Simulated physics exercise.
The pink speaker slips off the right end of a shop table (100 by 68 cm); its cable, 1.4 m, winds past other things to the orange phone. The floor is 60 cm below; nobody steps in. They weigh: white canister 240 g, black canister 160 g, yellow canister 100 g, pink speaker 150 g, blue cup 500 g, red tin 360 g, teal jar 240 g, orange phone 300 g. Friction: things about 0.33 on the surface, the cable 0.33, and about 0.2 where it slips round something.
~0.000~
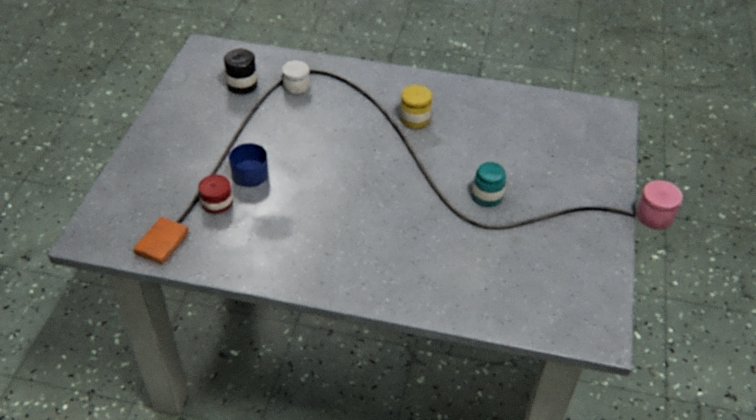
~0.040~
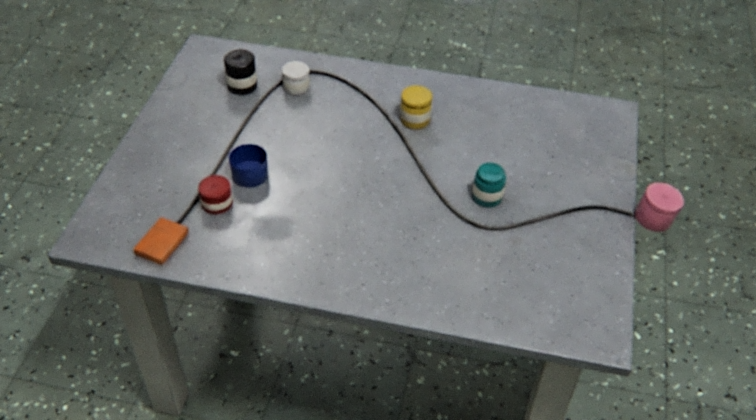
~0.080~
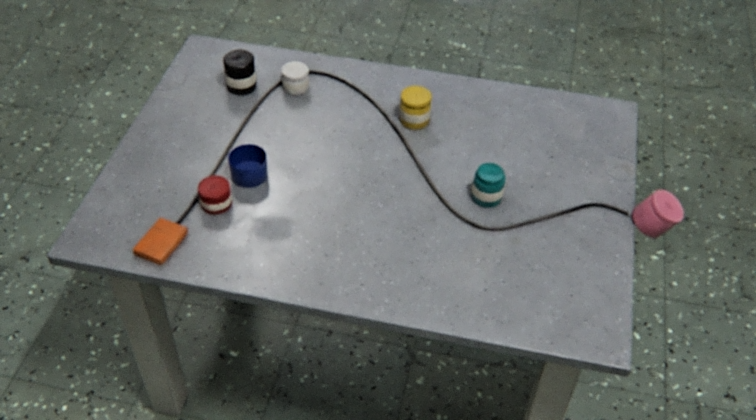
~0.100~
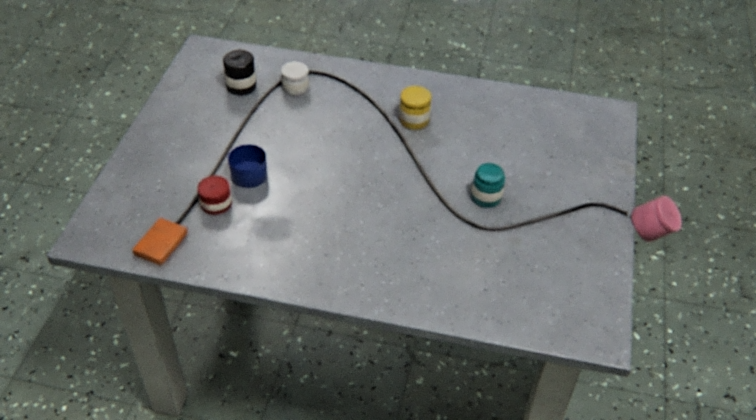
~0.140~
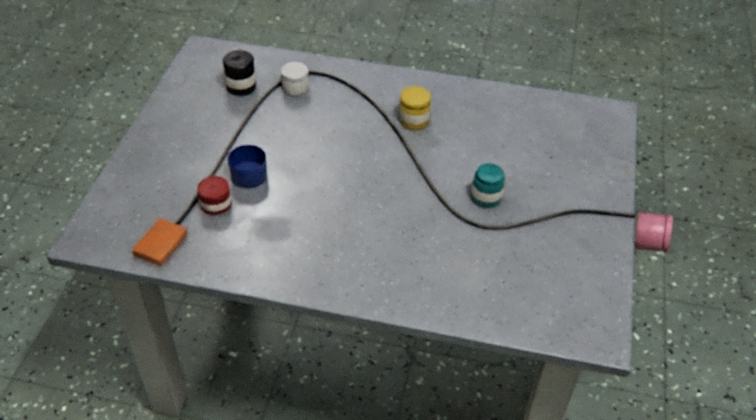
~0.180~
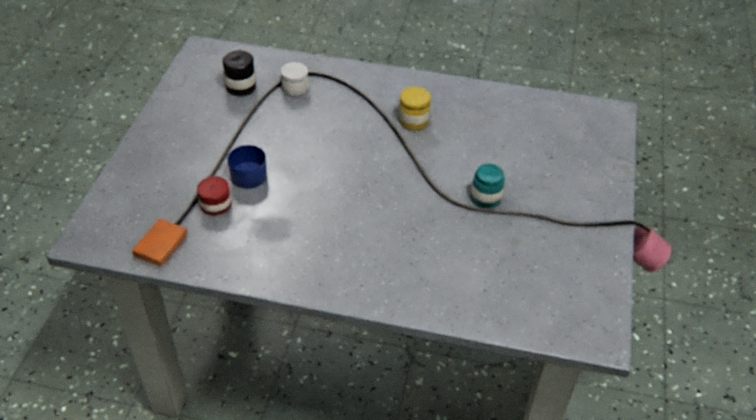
A pink cup-shaped object at the right edge of a gray table tilts over onto its side, then slips lower beside the edge. The dark cable attached to it shifts, its right-hand stretch straightening and bending over the edge, while the canisters, jars, blue cup and orange block stay put.
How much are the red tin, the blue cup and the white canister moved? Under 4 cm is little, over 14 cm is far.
The red tin barely shifts, the blue cup barely shifts, the white canister ends far away.
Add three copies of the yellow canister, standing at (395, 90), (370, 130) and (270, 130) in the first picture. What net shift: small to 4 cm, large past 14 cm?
In that order: Small, small, small.
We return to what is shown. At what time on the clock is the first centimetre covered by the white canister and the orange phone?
White canister 0.28 s, orange phone never.
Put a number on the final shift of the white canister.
White canister 20 cm.
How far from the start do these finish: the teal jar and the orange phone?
Teal jar 2 cm, orange phone 0 cm.
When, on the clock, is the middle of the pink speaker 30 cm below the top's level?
That is: 0.55 s.
After 0.4 s, the cable's tail end at (176, 225); white canister 7 cm off its start, pink speaker over the edge, teal jar 1 cm off its start.
After 0.7 s, the cable's tail end at (176, 225); white canister 13 cm off its start, pink speaker over the edge, teal jar 1 cm off its start.
After 0.9 s, the cable's tail end at (177, 224); white canister 17 cm off its start at (309, 122), pink speaker over the edge, teal jar 1 cm off its start at (493, 169).
After 1.2 s, the cable's tail end at (177, 224); white canister 18 cm off its start, pink speaker over the edge, teal jar 1 cm off its start.
After 2.4 s, the cable's tail end at (177, 224); white canister 19 cm off its start at (310, 130), blue cup 0 cm off its start at (247, 158), red tin 0 cm off its start at (213, 187), pink speaker over the edge.
